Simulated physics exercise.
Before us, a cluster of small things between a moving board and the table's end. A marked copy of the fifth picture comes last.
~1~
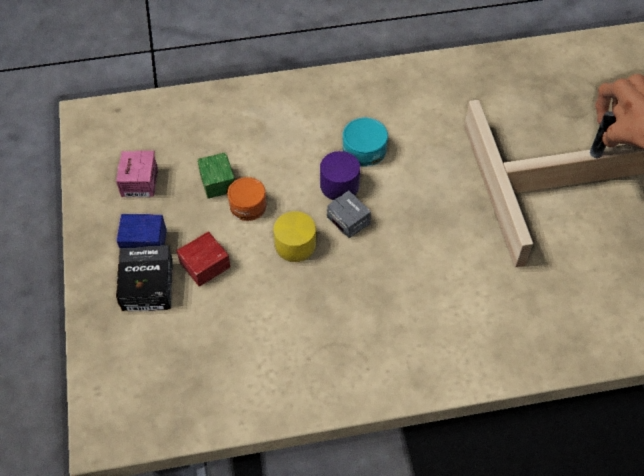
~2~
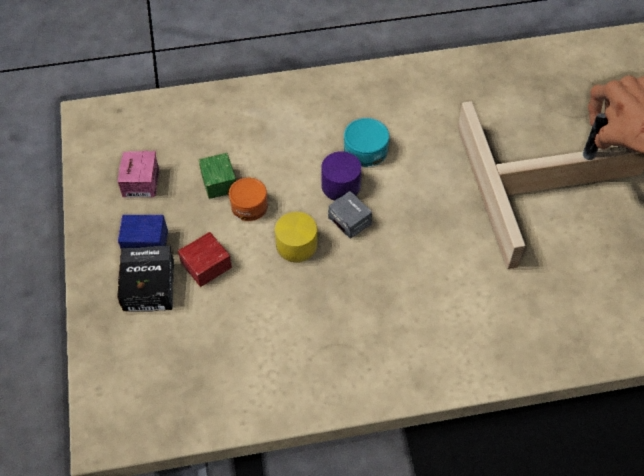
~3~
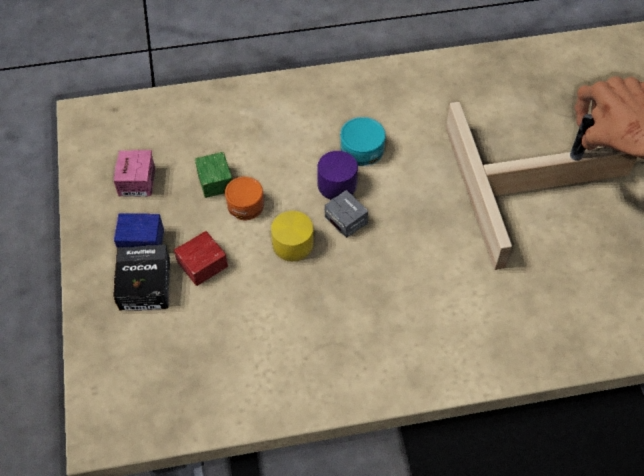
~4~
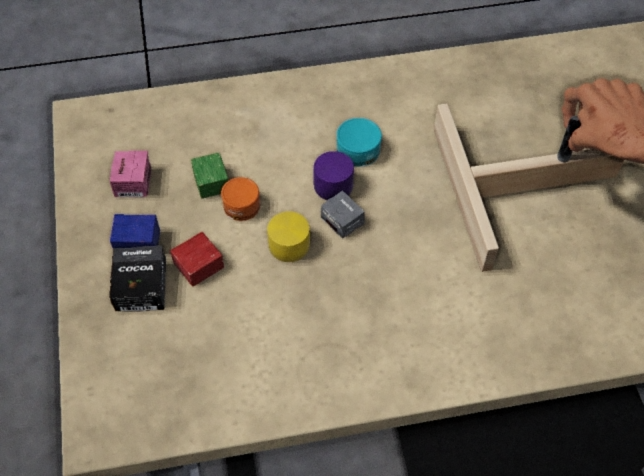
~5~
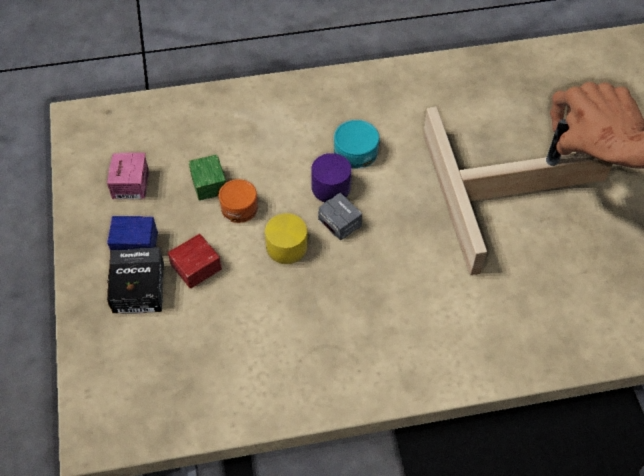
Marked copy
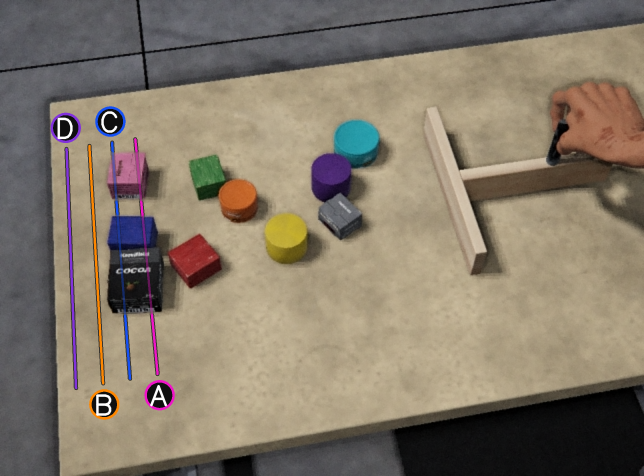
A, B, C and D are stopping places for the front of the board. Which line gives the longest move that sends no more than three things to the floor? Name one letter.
Stop at C.
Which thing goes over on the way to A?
The black packet goes over.
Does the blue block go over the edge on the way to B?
By then, yes.
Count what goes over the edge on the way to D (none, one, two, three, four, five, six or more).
Six or more.
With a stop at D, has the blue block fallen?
By then, yes.
On the marked copy, A at (146, 247); B at (96, 254); C at (120, 251); D at (71, 258).
Taking C. A third of the way, board (339, 193); turquoise jar (295, 151); purple tin (305, 183).
Two thirds of the way, board (217, 211); black packet (110, 283); blue block (124, 238).
When it is over, board (118, 226); blue block over the edge; black packet over the edge; three fallen.
As for the rest, A is within the limit but short; B drops six; D drops nine.
